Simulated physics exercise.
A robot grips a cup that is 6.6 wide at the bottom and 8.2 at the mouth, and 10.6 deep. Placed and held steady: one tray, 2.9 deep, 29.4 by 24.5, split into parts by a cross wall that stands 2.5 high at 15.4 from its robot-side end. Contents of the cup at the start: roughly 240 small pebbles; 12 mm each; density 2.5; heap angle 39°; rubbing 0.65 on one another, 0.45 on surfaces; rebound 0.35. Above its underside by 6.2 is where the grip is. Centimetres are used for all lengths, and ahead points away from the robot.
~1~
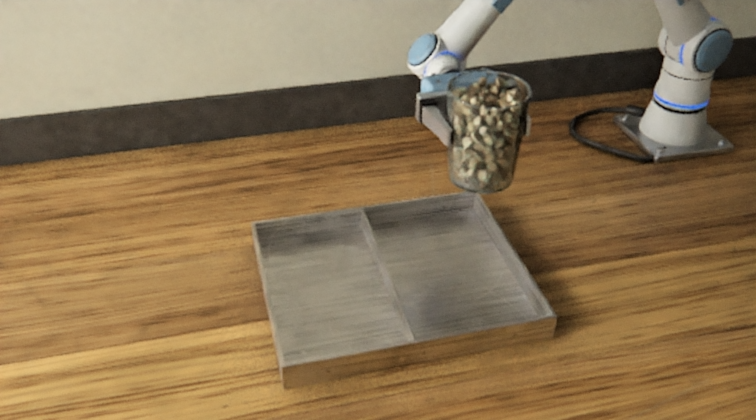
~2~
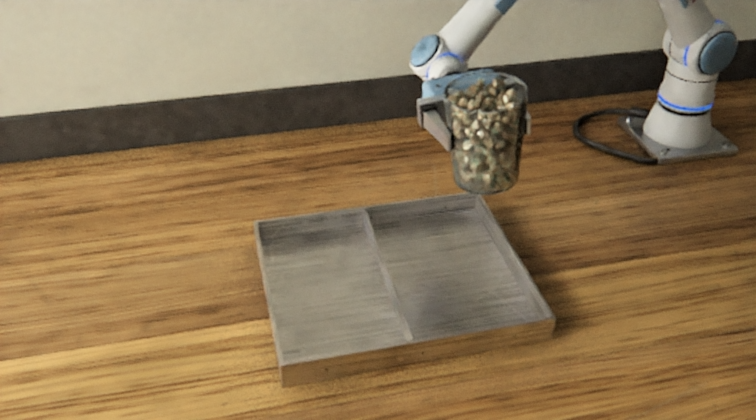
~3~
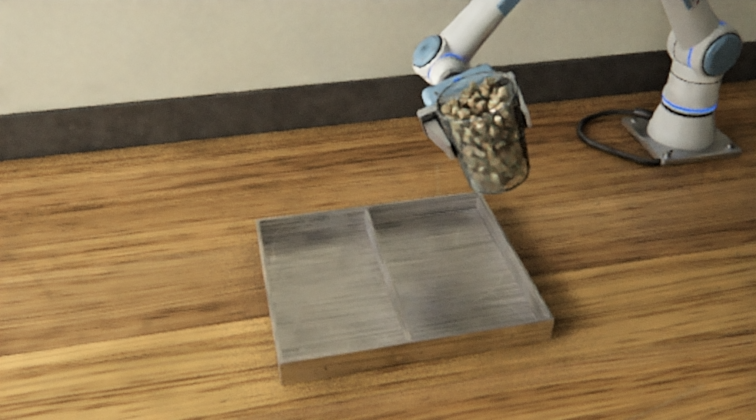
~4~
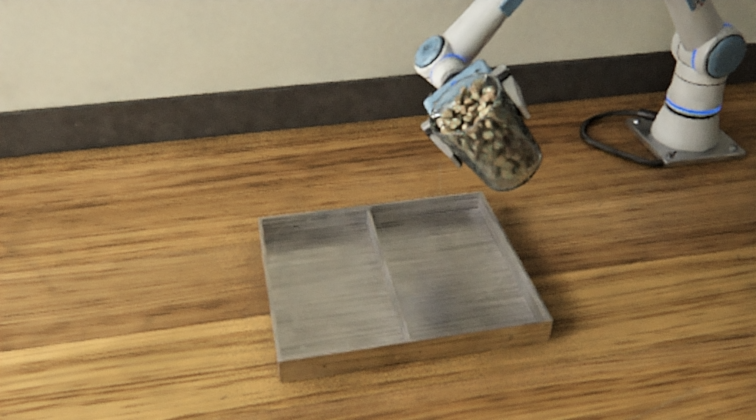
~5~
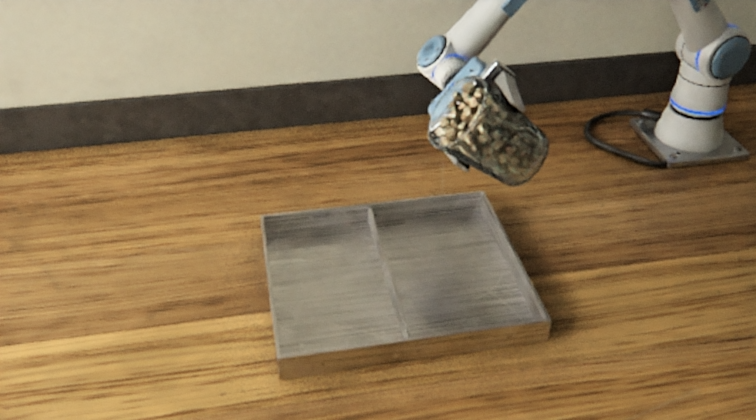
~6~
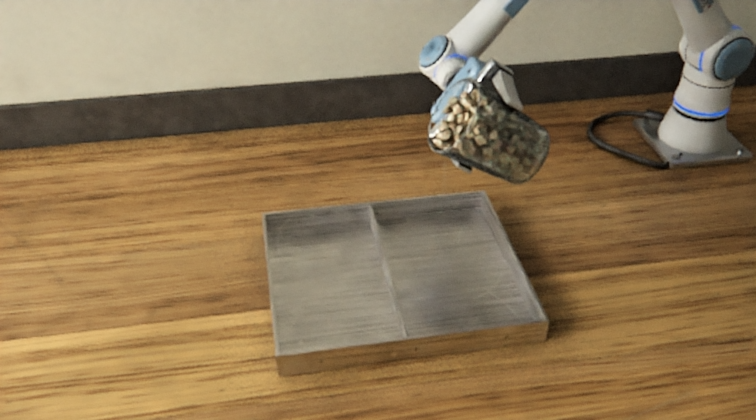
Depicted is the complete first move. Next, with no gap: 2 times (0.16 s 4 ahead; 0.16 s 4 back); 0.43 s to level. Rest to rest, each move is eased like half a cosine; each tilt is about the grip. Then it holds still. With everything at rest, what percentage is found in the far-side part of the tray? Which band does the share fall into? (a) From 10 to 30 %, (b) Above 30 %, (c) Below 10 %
c, below 10 %.
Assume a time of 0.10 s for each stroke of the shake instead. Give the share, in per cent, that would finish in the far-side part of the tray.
The share would be near 15 %.
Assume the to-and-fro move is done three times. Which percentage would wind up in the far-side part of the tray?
5 %.
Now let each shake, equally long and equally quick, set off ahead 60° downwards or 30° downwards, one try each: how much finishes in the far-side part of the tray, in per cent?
I'd say close to 0 percent for the first and close to 5 percent for the second.
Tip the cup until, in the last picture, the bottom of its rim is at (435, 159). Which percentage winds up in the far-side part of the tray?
Around 15 per cent of it.
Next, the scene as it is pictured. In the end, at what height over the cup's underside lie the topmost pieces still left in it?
About 11.0 cm.
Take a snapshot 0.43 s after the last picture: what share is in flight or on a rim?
Roughly 0 per cent.
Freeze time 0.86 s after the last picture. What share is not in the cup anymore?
I'd say some 10 percent by then.
Then, 0.43 s after the last picture, tilted 56° forward, highest piece 24 above the table; 221 in the cup, 7 in the robot-side part, 7 in the far-side part.
Then, 0.86 s after the last picture, tilted 28° forward, highest piece 24 above the table; 215 in the cup, 11 in the far-side part, 9 in the robot-side part.
Then, 1.27 s after the last picture, level, highest piece 25 above the table; 215 in the cup, 11 in the far-side part, 9 in the robot-side part.
Then, 2.32 s after the last picture, level, highest piece 25 above the table; 215 in the cup, 11 in the far-side part, 9 in the robot-side part.
Final count, 215 in the cup, 11 in the far-side part, 9 in the robot-side part. That is 5 % in the far-side part of the tray.
